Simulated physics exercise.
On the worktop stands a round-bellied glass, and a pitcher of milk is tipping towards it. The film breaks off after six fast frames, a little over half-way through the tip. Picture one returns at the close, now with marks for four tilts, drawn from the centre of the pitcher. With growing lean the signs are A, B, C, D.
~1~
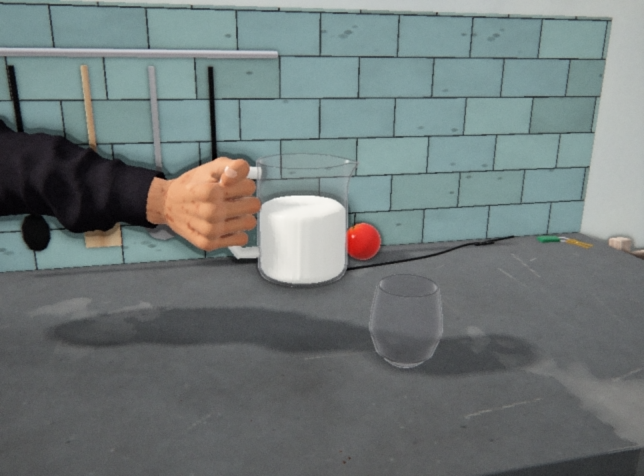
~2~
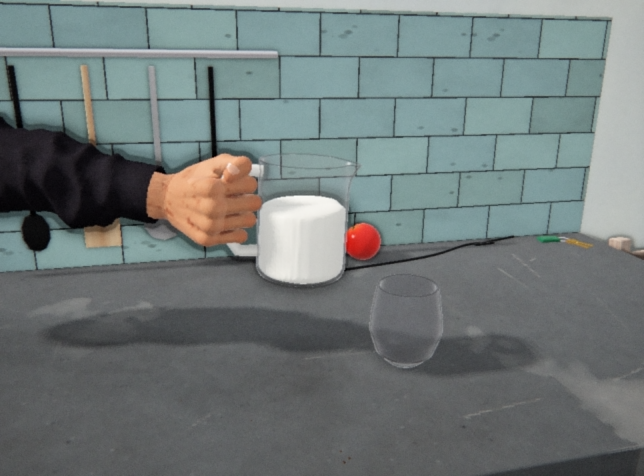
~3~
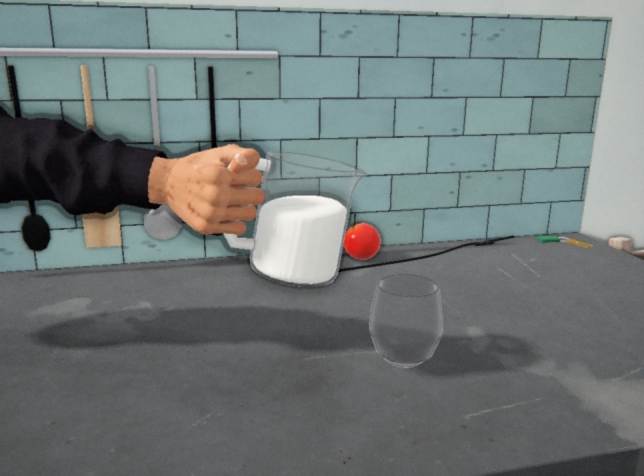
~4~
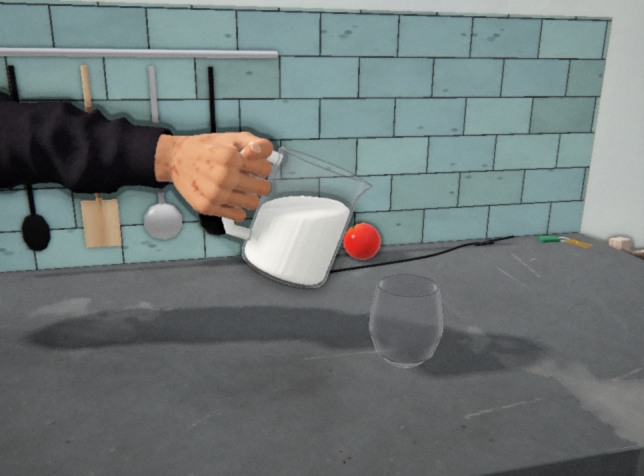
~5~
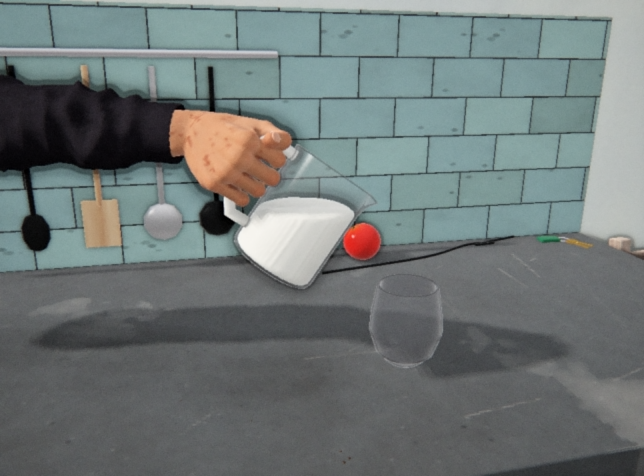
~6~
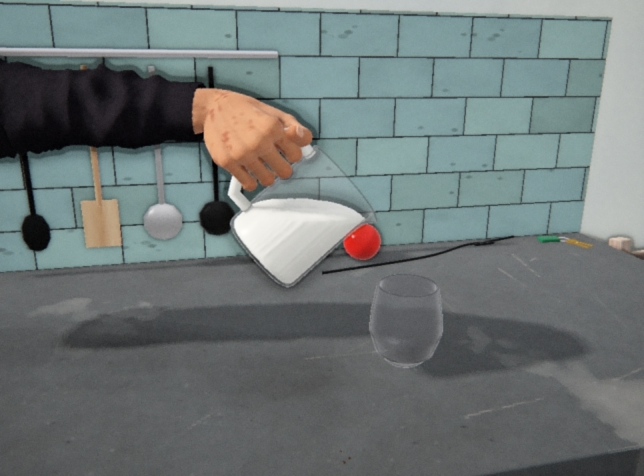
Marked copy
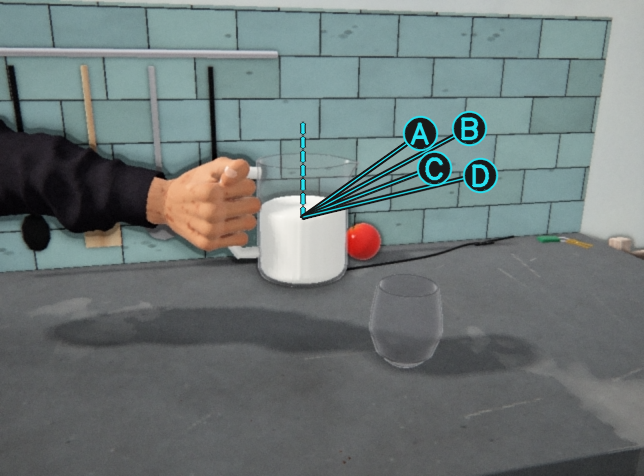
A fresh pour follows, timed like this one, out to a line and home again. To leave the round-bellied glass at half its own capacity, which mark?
Go for C.
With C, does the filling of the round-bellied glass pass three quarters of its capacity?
No.
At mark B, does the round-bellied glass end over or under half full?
Under.
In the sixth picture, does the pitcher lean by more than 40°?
Yes, it does.
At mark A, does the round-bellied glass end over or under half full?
Under half.
On the marked copy, A at (406, 143); B at (454, 136); C at (418, 173); D at (464, 178).
Choosing A, the round-bellied glass ends with about 15 % of what it can hold.
Choosing B, the round-bellied glass ends with about 31 % of what it can hold.
Choosing C, the round-bellied glass ends with about 50 % of what it can hold.
Choosing D, the round-bellied glass ends with about 67 % of what it can hold.
